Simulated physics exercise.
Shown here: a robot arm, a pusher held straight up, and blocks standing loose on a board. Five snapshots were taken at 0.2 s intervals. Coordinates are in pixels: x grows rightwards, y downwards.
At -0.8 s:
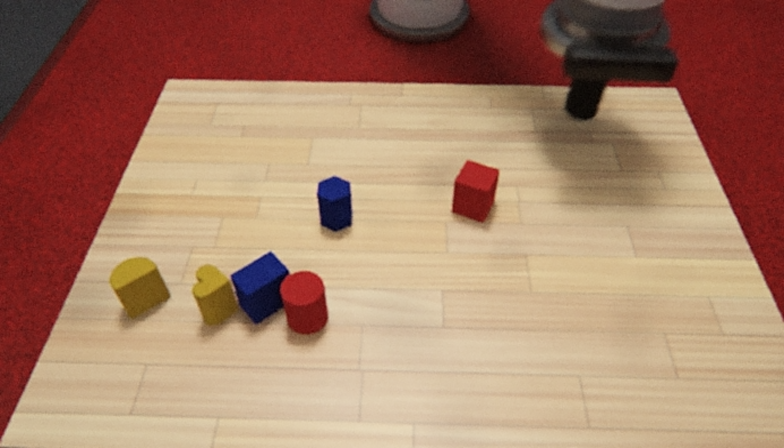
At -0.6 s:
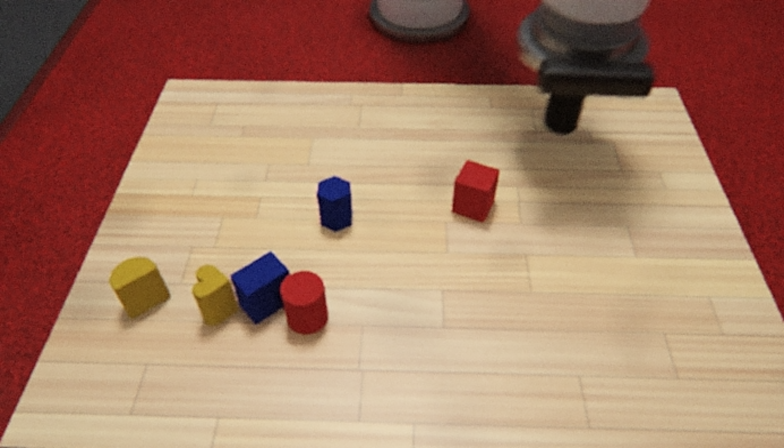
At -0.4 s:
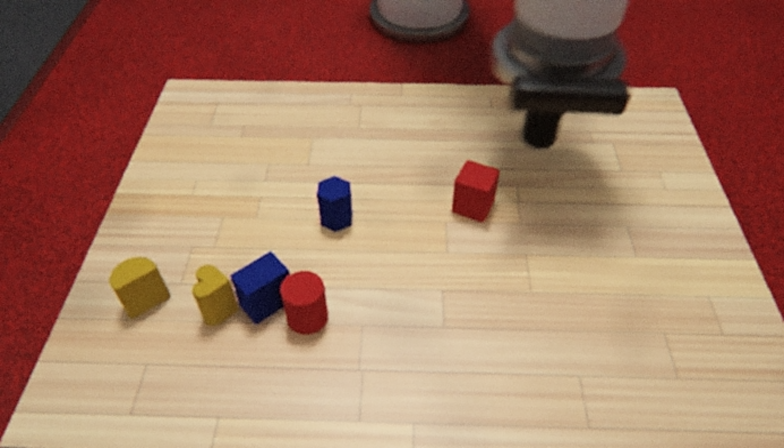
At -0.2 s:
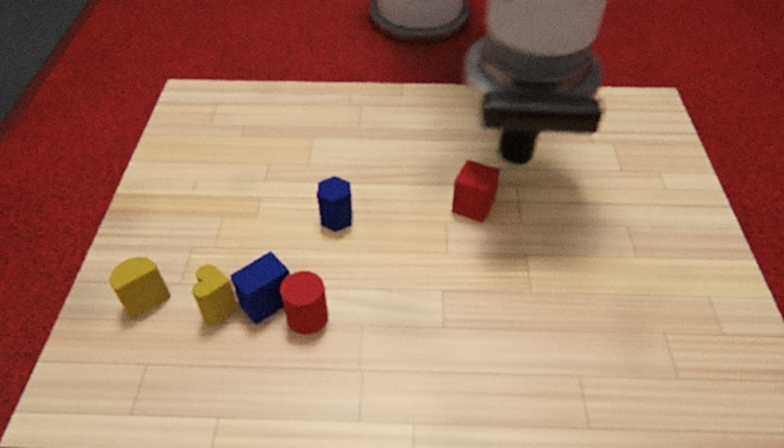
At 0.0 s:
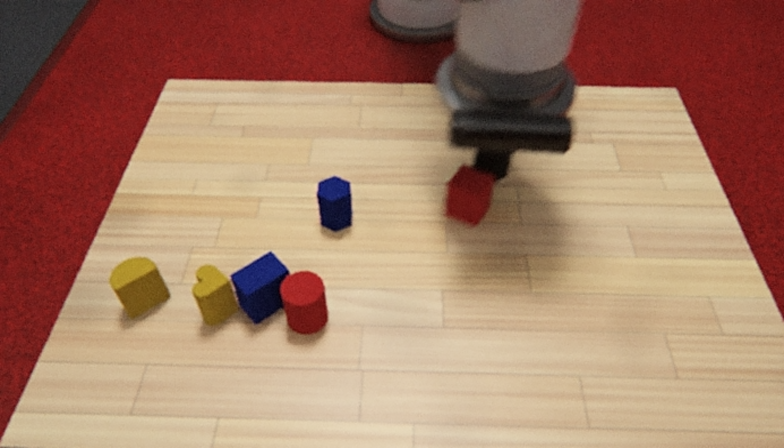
The robot arm moves down and left across the board and nudges the red block slightly.
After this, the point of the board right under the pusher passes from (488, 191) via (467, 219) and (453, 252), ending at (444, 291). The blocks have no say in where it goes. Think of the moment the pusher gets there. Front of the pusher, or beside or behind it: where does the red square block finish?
Most likely the red square block slides off.
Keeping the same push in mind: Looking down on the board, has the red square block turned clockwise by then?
Answer: Yes.
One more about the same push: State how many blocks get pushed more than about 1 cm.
Going by the path, one block will move.
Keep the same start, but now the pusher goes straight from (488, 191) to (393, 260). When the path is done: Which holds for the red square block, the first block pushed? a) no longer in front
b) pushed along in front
b: Pushed along in front.
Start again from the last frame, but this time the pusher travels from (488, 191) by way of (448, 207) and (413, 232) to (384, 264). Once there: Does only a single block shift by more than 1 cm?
Answer: Yes.
What follows on the original path. One third of the way, pusher at (469, 199); red square block at (442, 205), turned 25° clockwise.
Two thirds of the way, pusher at (455, 233); red square block at (416, 231), turned 60° clockwise.
At the end, pusher at (446, 272); red square block at (411, 236), turned 70° clockwise.
